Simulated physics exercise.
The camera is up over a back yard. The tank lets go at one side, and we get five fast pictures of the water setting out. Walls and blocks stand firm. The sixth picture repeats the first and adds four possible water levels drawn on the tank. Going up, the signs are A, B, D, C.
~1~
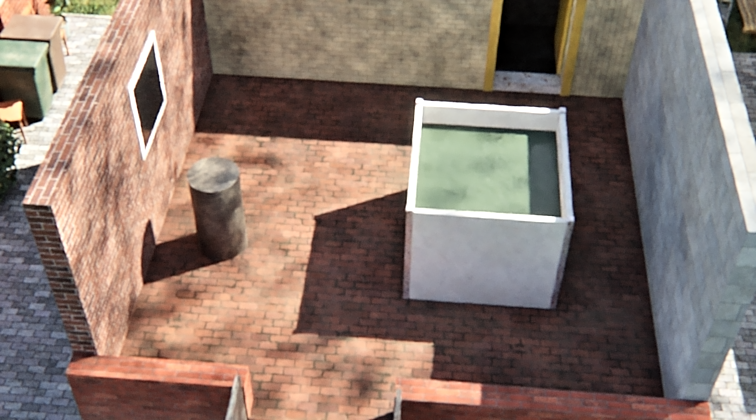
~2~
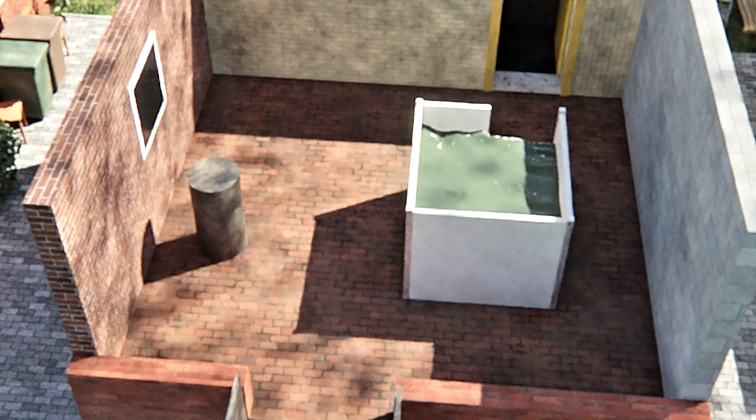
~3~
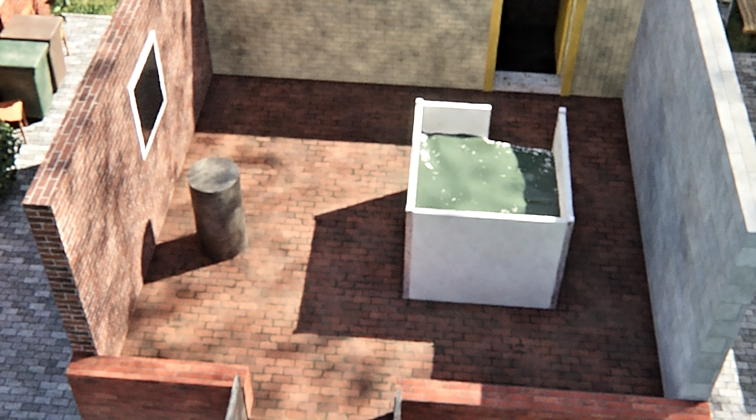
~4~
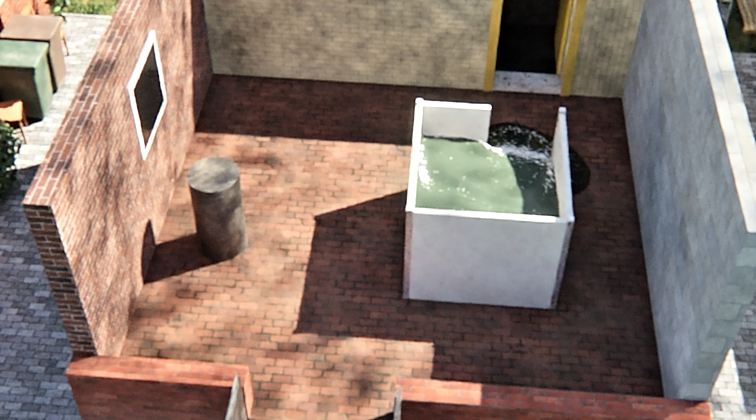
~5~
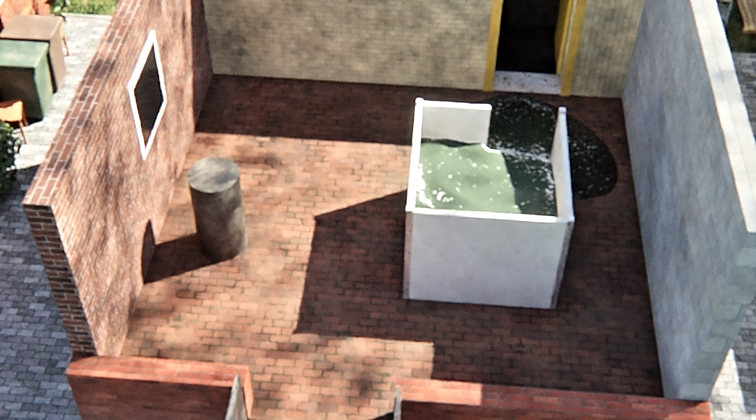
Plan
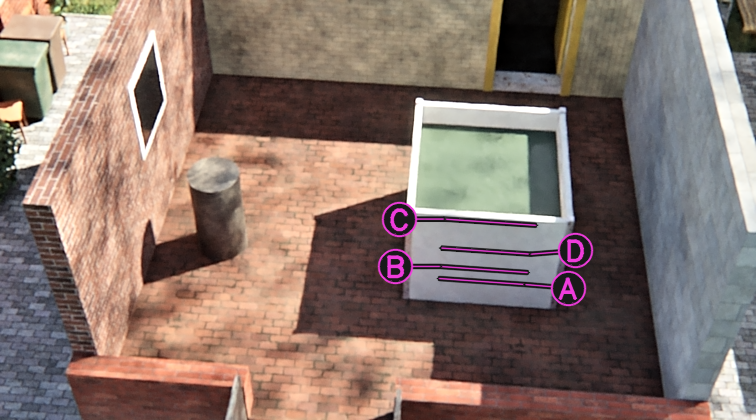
Green water in a white, square-sided tank lies still, then stirs and foams as part of the tank's back wall disappears, and a dark sheet of it spreads over the paving behind. The unmoving camera looks down on a brick-paved back yard. A grey cylinder stands left near a red brick wall with a white-framed window, a yellow-framed doorway behind, a pale grey wall right.
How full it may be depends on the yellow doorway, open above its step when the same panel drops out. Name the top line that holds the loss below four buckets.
Go for A.
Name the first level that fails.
That is level B.
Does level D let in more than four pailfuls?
Yes, it does.
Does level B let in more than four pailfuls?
Yes, that goes wrong.
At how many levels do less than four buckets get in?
One.
On the marked copy, A at (482, 281); B at (483, 269); C at (489, 222); D at (486, 251); from the bottom up A, B, D, C.
For level A, a bucket or two gets in.
For level B, about 13 bucketfuls get in.
For level C, dozens of bucketfuls pour in.
For level D, dozens of bucketfuls pour in.
